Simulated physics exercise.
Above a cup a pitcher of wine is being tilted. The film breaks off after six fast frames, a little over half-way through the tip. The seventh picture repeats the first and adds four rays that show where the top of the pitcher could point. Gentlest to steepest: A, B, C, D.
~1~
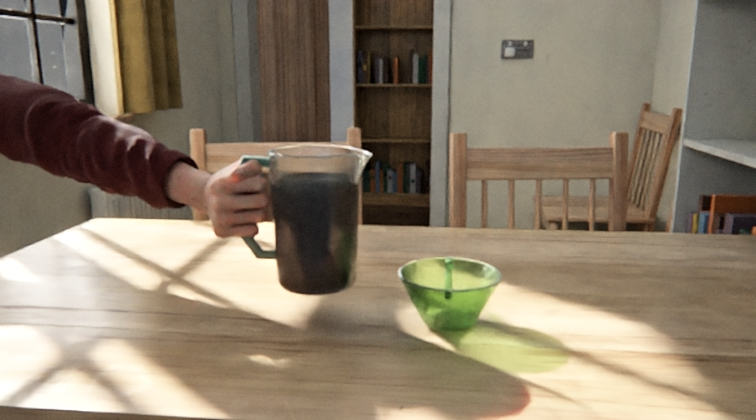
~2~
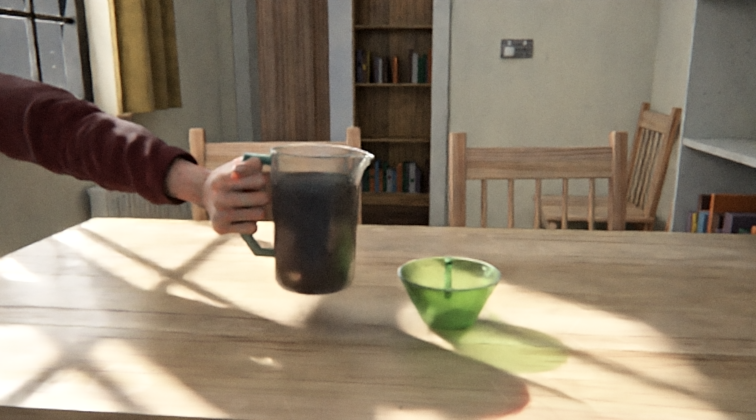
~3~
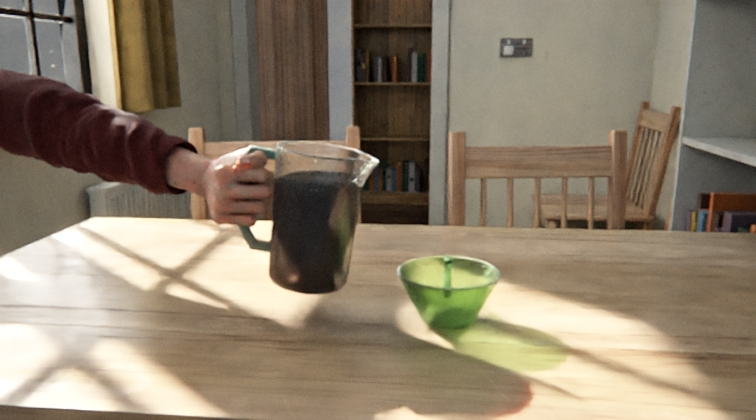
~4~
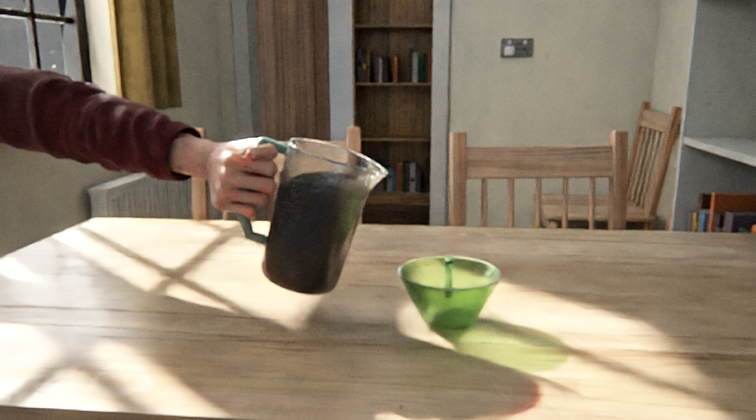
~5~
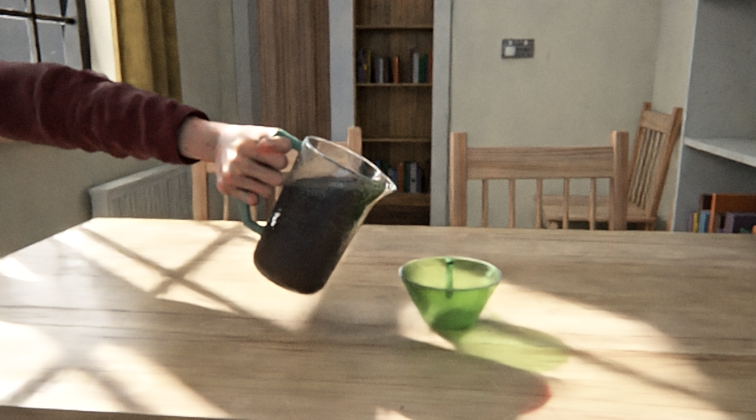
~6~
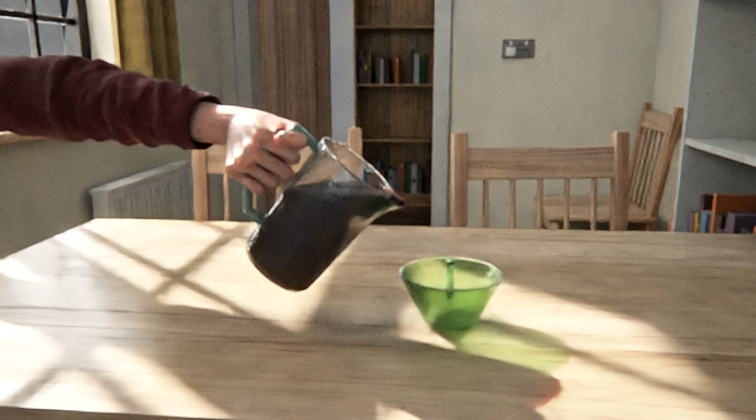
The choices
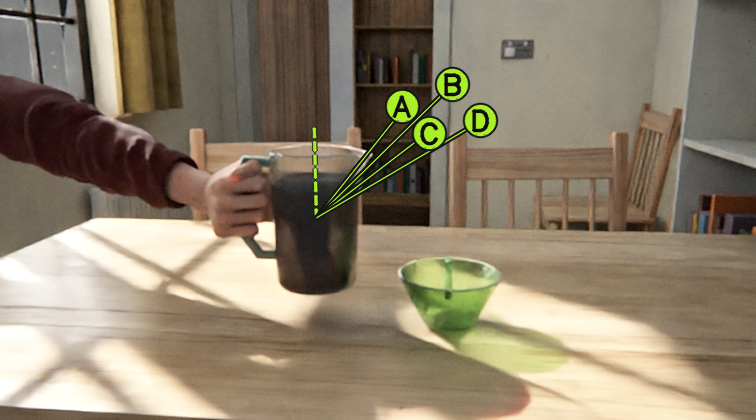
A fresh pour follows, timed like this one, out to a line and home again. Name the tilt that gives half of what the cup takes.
D works best here.
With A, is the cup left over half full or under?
Under.
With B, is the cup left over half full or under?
Under half.
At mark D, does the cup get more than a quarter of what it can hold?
Yes, it does.
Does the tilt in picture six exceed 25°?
Yes.
In lime, A at (393, 121); B at (440, 96); C at (414, 142); D at (465, 129).
With A, the cup ends with about 8 % of what it can hold.
With B, the cup ends with about 20 % of what it can hold.
With C, the cup ends with about 34 % of what it can hold.
With D, the cup ends with about 51 % of what it can hold.
